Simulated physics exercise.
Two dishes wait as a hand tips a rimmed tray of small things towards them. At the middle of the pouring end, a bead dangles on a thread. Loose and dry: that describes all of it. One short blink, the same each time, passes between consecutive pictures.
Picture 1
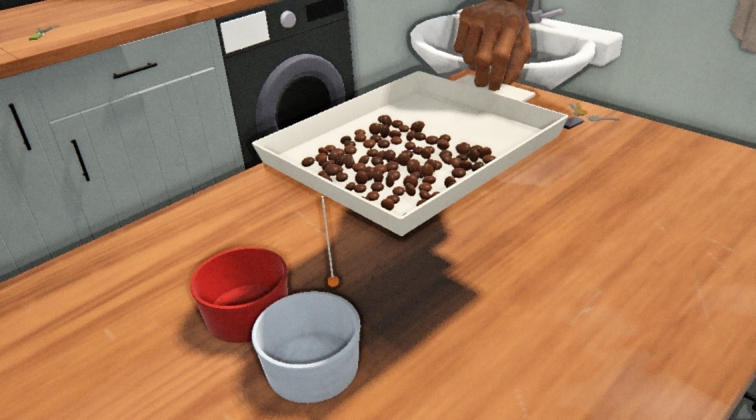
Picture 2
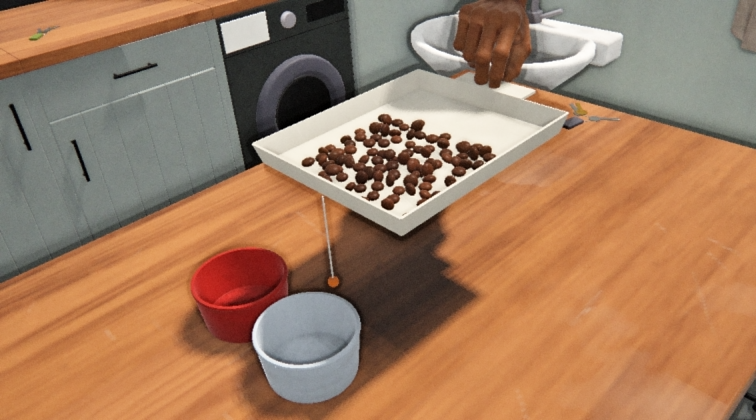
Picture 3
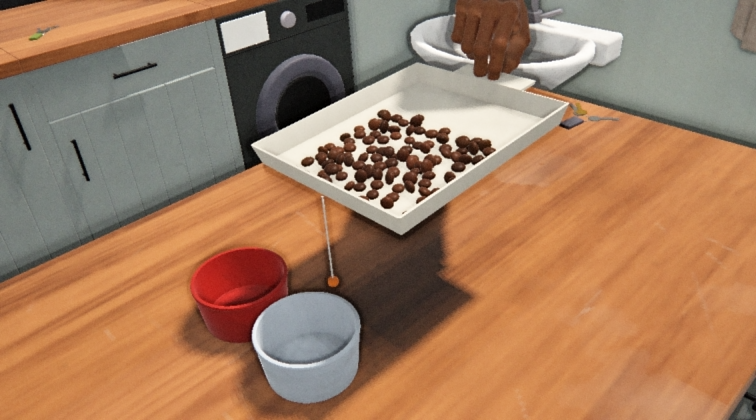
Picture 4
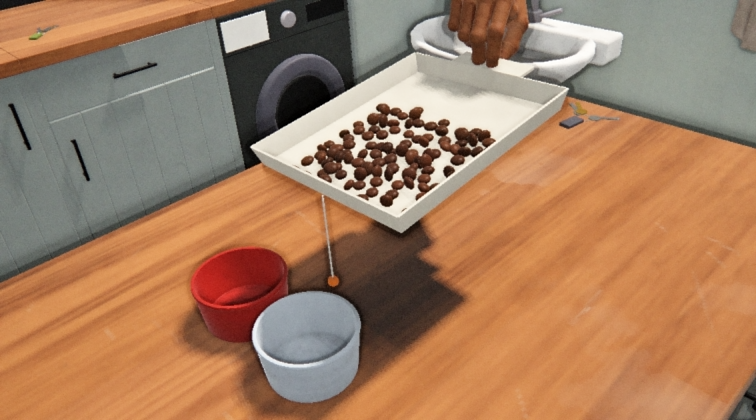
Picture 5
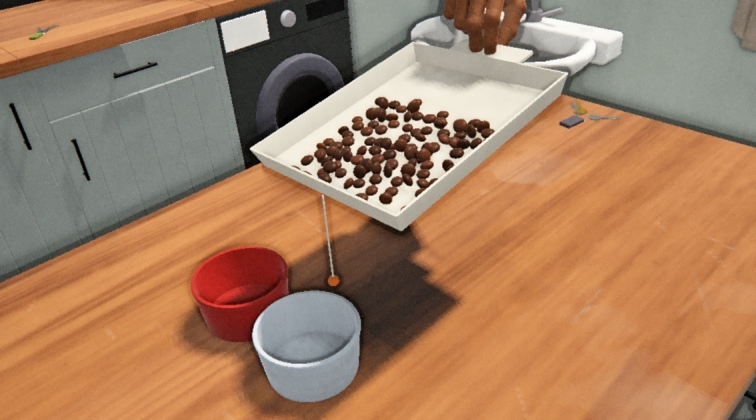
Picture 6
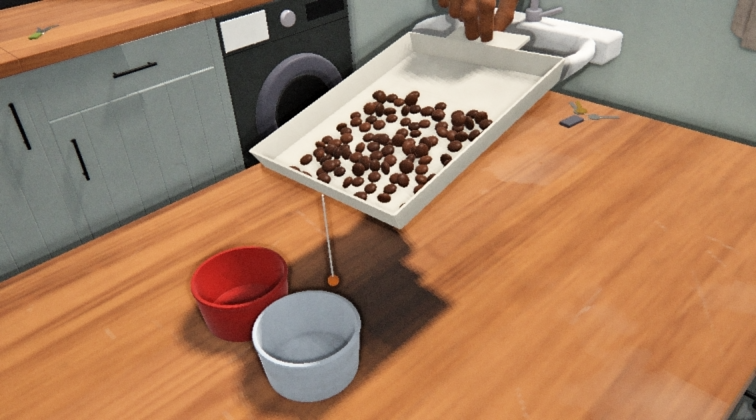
A hand gradually tilts a white tray of small brown pieces above two bowls.
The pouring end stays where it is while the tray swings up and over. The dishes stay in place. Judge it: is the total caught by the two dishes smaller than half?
No. Most gets caught.
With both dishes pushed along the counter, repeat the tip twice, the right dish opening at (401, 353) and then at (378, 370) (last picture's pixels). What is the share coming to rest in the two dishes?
First try: Roughly 30 per cent; second try: Roughly 50 per cent.
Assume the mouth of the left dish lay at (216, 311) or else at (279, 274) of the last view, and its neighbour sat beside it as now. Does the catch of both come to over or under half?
Place 1: Lower than half; place 2: Higher than half.
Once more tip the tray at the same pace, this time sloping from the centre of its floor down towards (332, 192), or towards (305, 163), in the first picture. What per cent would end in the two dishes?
Lab note: Try 1 = 70 %, try 2 = 40 %.
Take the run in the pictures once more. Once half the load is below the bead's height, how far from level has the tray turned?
Near 100 degrees.
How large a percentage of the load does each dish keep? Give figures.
About 50 % ends in the left dish and about 30 % in the right dish.
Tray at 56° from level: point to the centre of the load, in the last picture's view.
Roughly at (329, 155).
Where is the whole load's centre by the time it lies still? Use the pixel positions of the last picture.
Close to (261, 322), more or less.
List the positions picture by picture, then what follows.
In the first picture, corners of the pouring end at (260, 142) and (401, 213), level; middle of the load at (392, 160), flat chocolate drops; left dish at (203, 315); right dish at (268, 372); bead on its thread at (333, 281).
In the second picture, corners of the pouring end at (260, 143) and (400, 213), level; middle of the load at (393, 159).
In the third picture, corners of the pouring end at (259, 144) and (399, 212), tipped barely, lowest at the left corner; middle of the load at (392, 156).
In the fourth picture, corners of the pouring end at (259, 146) and (398, 211), tipped a little, lowest at the left corner; middle of the load at (391, 152).
In the fifth picture, corners of the pouring end at (258, 147) and (396, 209), tipped a little, lowest at the left corner; middle of the load at (390, 147).
In the sixth picture, corners of the pouring end at (257, 149) and (394, 209), tipped a little, lowest at the left corner; middle of the load at (388, 143); left dish at (204, 314); right dish at (268, 371).
Soon after the last picture, tray tipped steeply; all on the tray.
A little later, tray tipped right over; about half on the tray; a small part in the right dish; a small part in the left dish; a stray few outside both; about a quarter in the air.
Later still, tray tipped past a quarter turn; about a third in the right dish; about half in the left dish; about a quarter outside both.
At rest, tray tipped past a quarter turn; about a third in the right dish; about half in the left dish; about a quarter outside both.
